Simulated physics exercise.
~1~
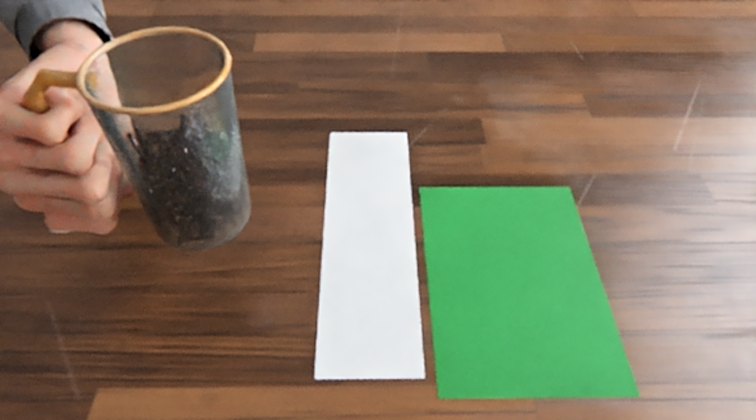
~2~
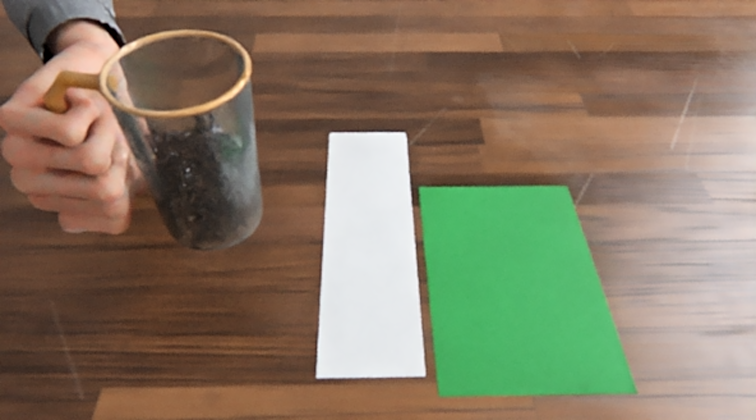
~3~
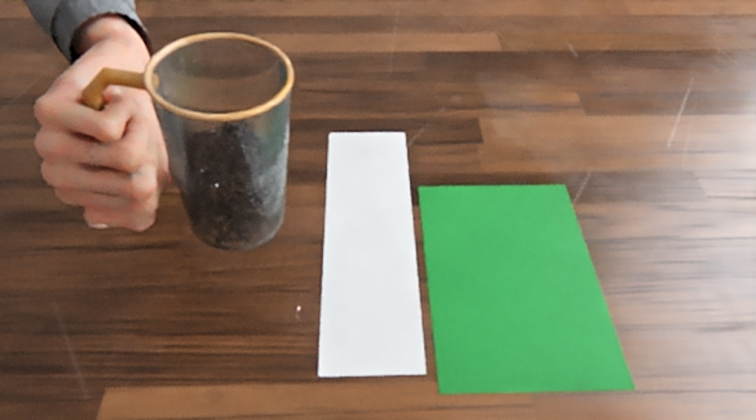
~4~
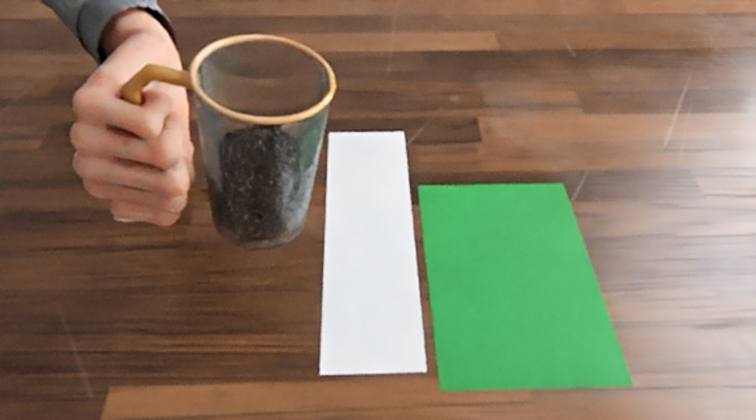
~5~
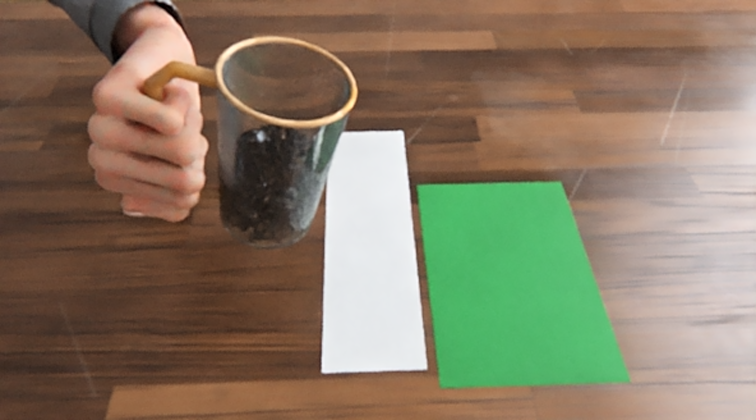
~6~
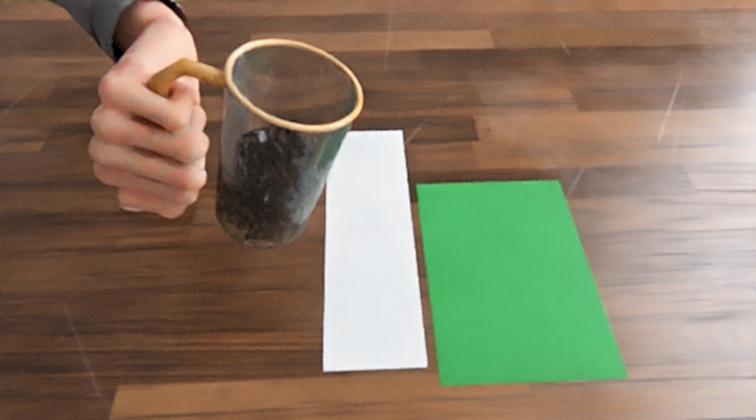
A hand moves a cup of black screws right toward a white mat, tilting it rightward.
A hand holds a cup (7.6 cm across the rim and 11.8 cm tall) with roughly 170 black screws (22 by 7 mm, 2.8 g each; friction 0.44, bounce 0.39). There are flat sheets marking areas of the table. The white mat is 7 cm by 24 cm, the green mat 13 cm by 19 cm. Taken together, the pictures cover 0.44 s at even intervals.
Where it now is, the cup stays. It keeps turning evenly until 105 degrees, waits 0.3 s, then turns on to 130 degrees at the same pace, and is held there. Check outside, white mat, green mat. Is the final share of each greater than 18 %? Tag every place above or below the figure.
Outside is below, white mat is above, green mat is below.
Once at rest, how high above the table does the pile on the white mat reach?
Around 2.0 cm above the table.
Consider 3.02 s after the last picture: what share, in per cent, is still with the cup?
Something like 0 per cent is still in there.
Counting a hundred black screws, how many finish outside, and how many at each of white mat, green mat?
In per cent: Outside 10, white mat 80, green mat 10.
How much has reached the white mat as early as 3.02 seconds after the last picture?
At that moment, close to 80 % has got there.
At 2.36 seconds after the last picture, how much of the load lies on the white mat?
Share at that time: About 10 per cent.
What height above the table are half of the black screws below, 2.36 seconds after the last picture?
It's around 10 centimetres.
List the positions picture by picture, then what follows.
In the first picture, cup at (177, 134); tilt 0 degrees; moved 0.0 cm; lip at (226, 67); top of the load at (212, 144); white mat at (369, 233); green mat at (514, 277).
In the second picture, cup at (195, 138); tilt 1 degrees; moved 0.9 cm; lip at (246, 72); top of the load at (181, 146).
In the third picture, cup at (229, 143); tilt 5 degrees; moved 2.7 cm; low side right; lip at (289, 78); top of the load at (209, 145).
In the fourth picture, cup at (262, 145); tilt 9 degrees; moved 4.7 cm; low side right; lip at (331, 85); top of the load at (237, 144).
In the fifth picture, cup at (277, 147); tilt 14 degrees; moved 5.5 cm; low side right; lip at (353, 91); top of the load at (292, 145).
In the sixth picture, cup at (279, 148); tilt 18 degrees; moved 5.5 cm; low side right; lip at (359, 97); top of the load at (292, 147); white mat at (369, 230); green mat at (508, 269).
Then, 0.90 s after the last picture, tilt 60 degrees; cup 100 %; middle of all pieces on or above the table near (241, 174).
Then, 1.66 s after the last picture, tilt 96 degrees; cup 100 %; middle of all pieces on or above the table near (233, 160).
Then, 2.36 s after the last picture, tilt 109 degrees; cup 90 %, white mat 10 %; middle of all pieces on or above the table near (276, 179).
Then, 3.02 s after the last picture, tilt 130 degrees; green mat 10 %, white mat 80 %, outside 10 %; middle of all pieces on or above the table near (377, 245).
In the end, green mat 10 %, cup 0 %, white mat 80 %, outside 10 %.
